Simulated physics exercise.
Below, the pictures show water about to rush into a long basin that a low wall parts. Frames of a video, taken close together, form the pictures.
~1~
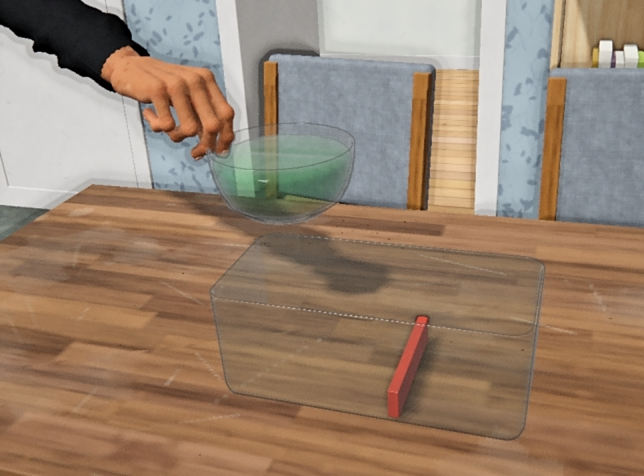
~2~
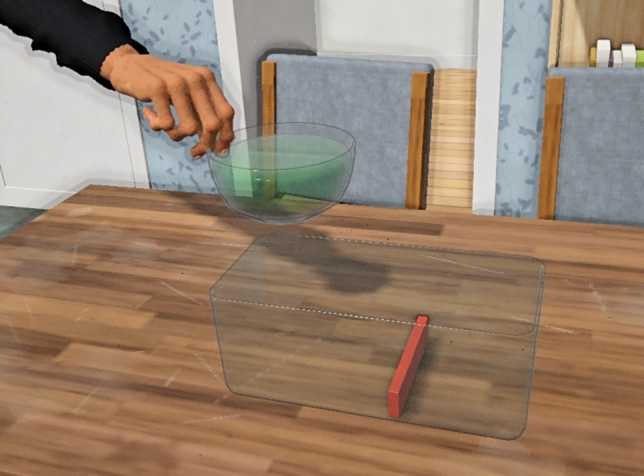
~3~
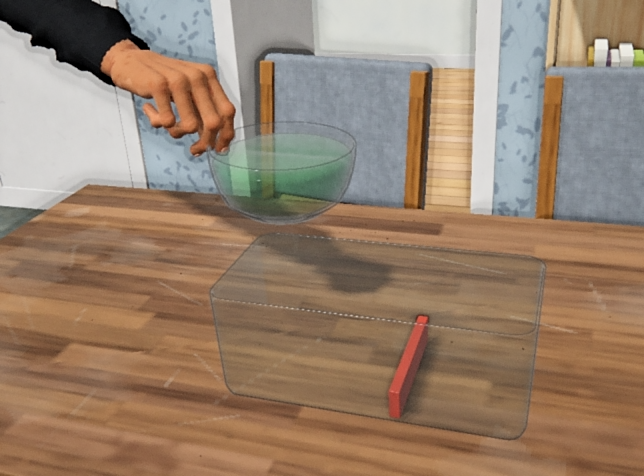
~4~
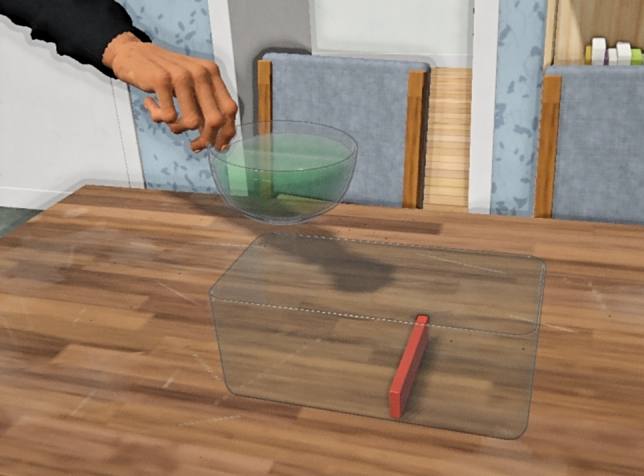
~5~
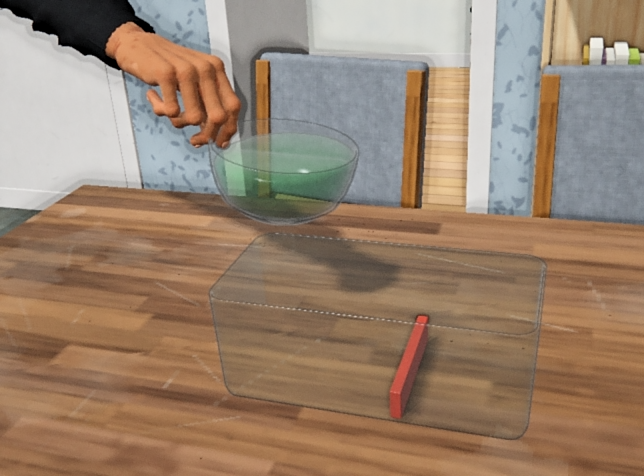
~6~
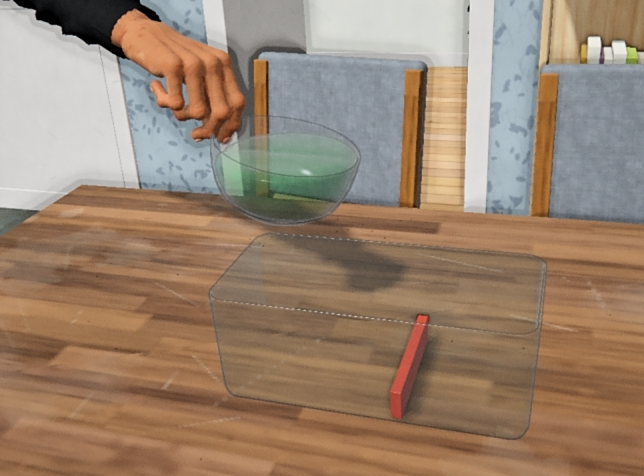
Glass bowl of green water tilting slightly to the right beneath a hand, above a clear basin with a low red wall.
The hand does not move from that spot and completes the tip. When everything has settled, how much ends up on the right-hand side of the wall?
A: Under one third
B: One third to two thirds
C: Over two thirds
Answer: B.
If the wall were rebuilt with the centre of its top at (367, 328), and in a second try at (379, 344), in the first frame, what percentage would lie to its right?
85 per cent, then 80 per cent, roughly.
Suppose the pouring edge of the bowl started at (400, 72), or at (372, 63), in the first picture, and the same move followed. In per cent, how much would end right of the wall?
In turn 75 % and 70 %.
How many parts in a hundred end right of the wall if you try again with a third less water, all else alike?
Near 40 in a hundred.
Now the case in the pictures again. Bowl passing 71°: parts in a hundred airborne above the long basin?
Something close to 30 percent of it.
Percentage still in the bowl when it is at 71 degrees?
Around 35 in a hundred has not poured out yet.
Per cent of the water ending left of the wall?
45 in a hundred.
A moment on, the bowl is tipped part way and 35 per cent is still to pour, 7 is left of the wall and 28 right of it.
Next, the bowl is tipped right over and 1 per cent is still to pour, 41 is left of the wall and 56 right of it.
Then the bowl is tipped right over and 0 per cent is still to pour, 43 is left of the wall and 57 right of it.
Later the bowl is tipped right over and 0 per cent is still to pour, 43 is left of the wall and 57 right of it.
At rest 43 per cent lies left of the wall, 57 right of it and 0 outside.
